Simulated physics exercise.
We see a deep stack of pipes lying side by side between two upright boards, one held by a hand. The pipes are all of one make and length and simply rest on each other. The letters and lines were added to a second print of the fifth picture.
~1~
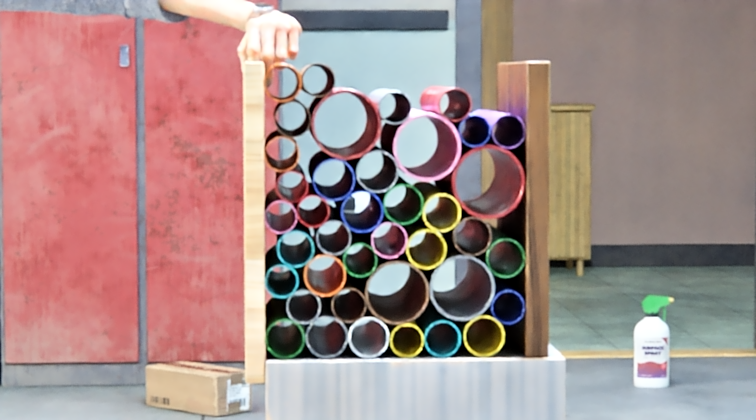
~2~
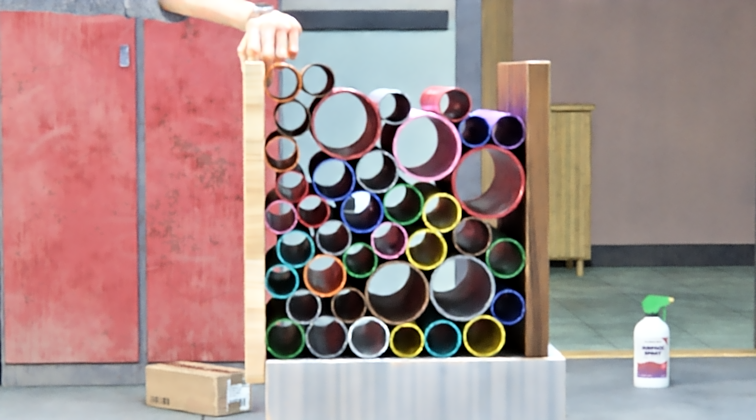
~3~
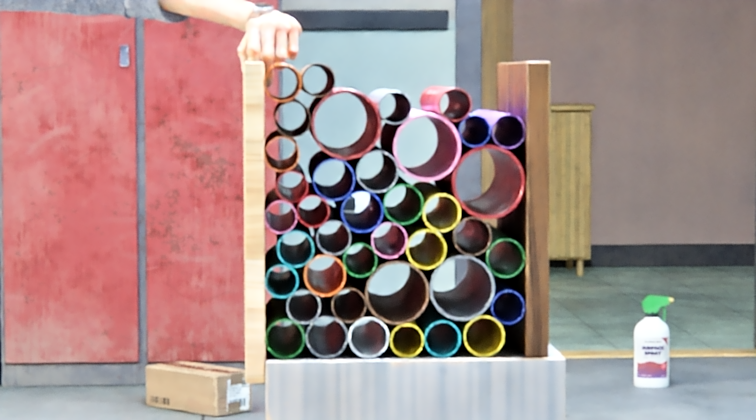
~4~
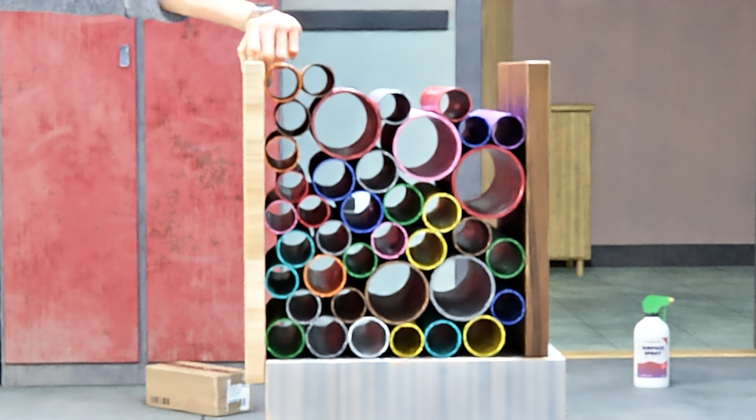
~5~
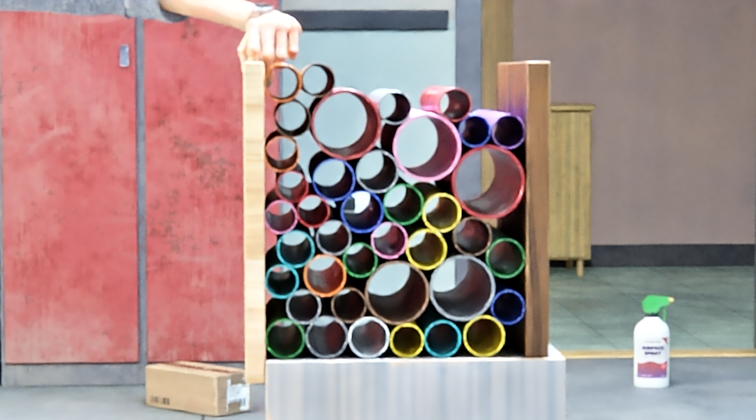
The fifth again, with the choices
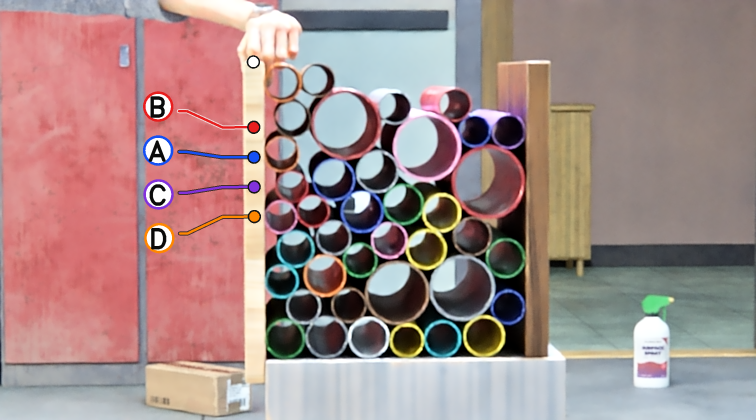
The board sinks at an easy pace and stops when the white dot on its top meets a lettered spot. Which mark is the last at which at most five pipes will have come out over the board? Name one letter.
Lower it to D and no more.
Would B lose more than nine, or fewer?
Fewer than nine.
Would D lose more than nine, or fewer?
It loses fewer than nine.
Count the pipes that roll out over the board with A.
At A the number is one.
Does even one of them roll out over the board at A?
At A: Yes.
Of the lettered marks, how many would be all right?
Four of the four.
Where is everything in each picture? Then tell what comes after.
The first picture shows a green pipe (403, 204); a red pipe (346, 125); a grey pipe (395, 107).
The second picture shows a grey pipe (395, 107); side board (256, 211).
The third picture shows a green pipe (285, 339); a yellow pipe (484, 336).
The fourth picture shows a brown pipe (349, 305); a yellow pipe (426, 249).
The fifth picture shows a brown pipe (472, 236); a green pipe (403, 204); a red pipe (346, 125).
On the marked copy, A at (254, 157); B at (254, 128); C at (254, 187); D at (255, 217); the white dot at (254, 62).
Following D. Soon after the start, top of the board (264, 132).
Later, top of the board (264, 212).
In the end, top of the board (264, 216), three out over the board.
As for the rest, A one out over the board; B one out over the board; C two out over the board.
